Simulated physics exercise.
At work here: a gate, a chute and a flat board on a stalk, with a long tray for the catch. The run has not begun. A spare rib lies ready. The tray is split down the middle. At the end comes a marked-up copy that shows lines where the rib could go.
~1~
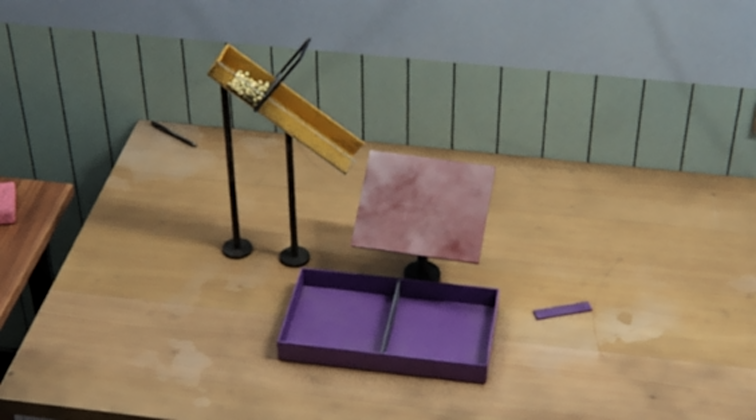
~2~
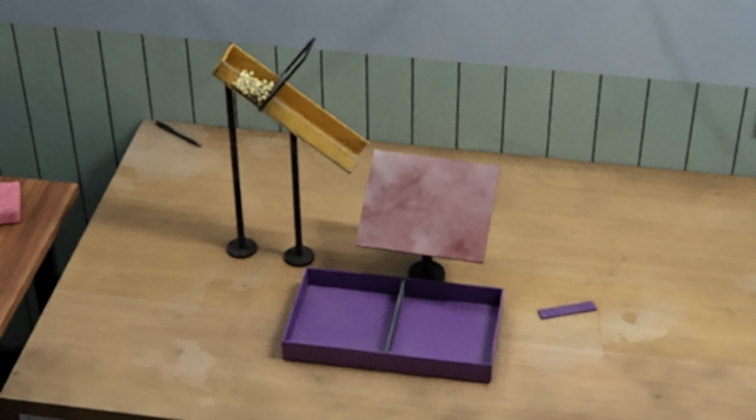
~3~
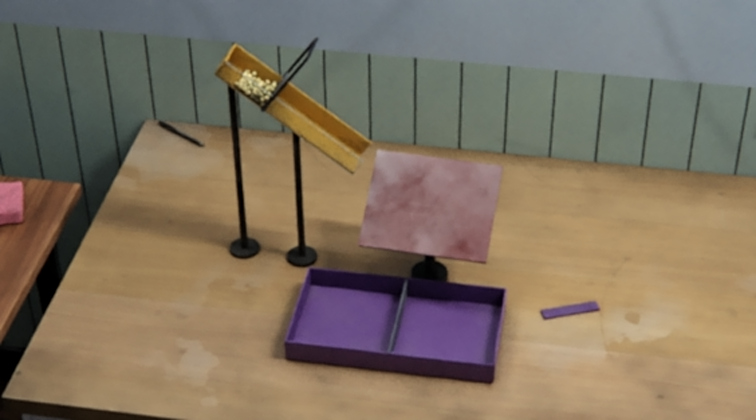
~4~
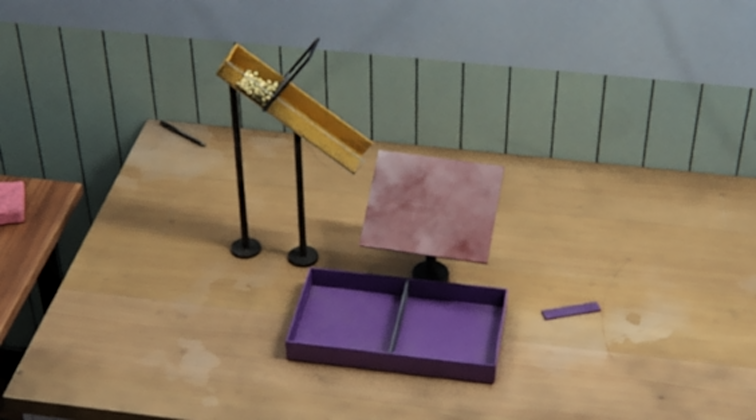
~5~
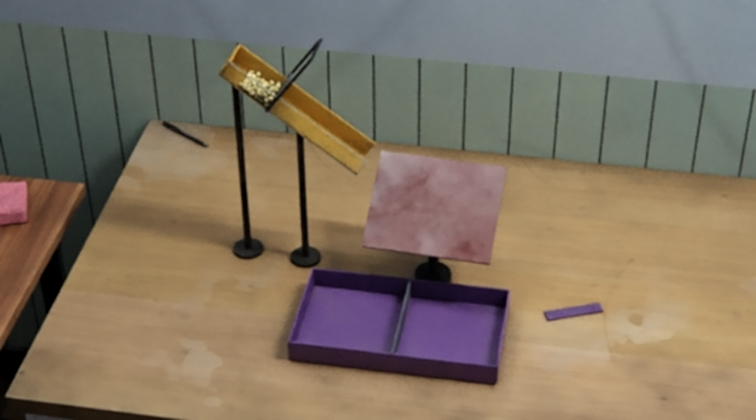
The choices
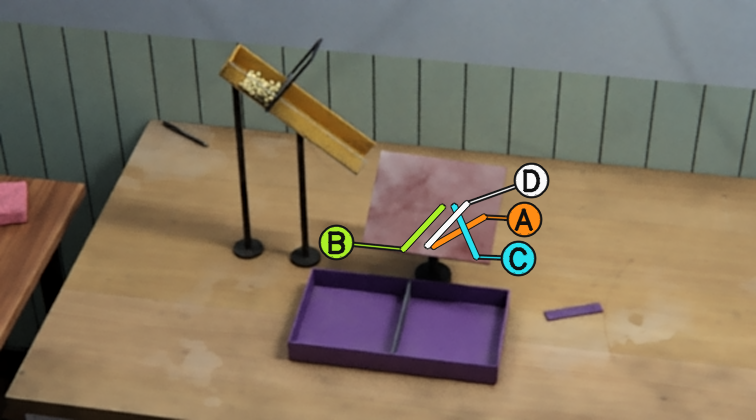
We see a sloping wooden chute on two black stands holding a cluster of pale beans behind a black gate, beside a tilted pinkish board and a divided purple tray; nothing moves except the whole view, shifting slightly.
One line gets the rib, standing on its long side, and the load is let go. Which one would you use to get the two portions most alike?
Best: D.
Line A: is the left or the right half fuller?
More lands on the right.
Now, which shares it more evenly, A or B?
A it is.
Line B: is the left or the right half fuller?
Left.
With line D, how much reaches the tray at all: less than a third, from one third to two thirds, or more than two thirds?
It is more than two thirds.
On the marked copy, line A from (484, 217) to (433, 246); line B from (442, 207) to (403, 249); line C from (454, 206) to (476, 256); line D from (466, 203) to (427, 245).
With A, of what is caught, a small part in the left half, most in the right.
With B, of what is caught, nearly all in the left half, a stray few in the right.
With C, of what is caught, a small part in the left half, nearly all in the right.
With D, of what is caught, about half in the left half, about half in the right.
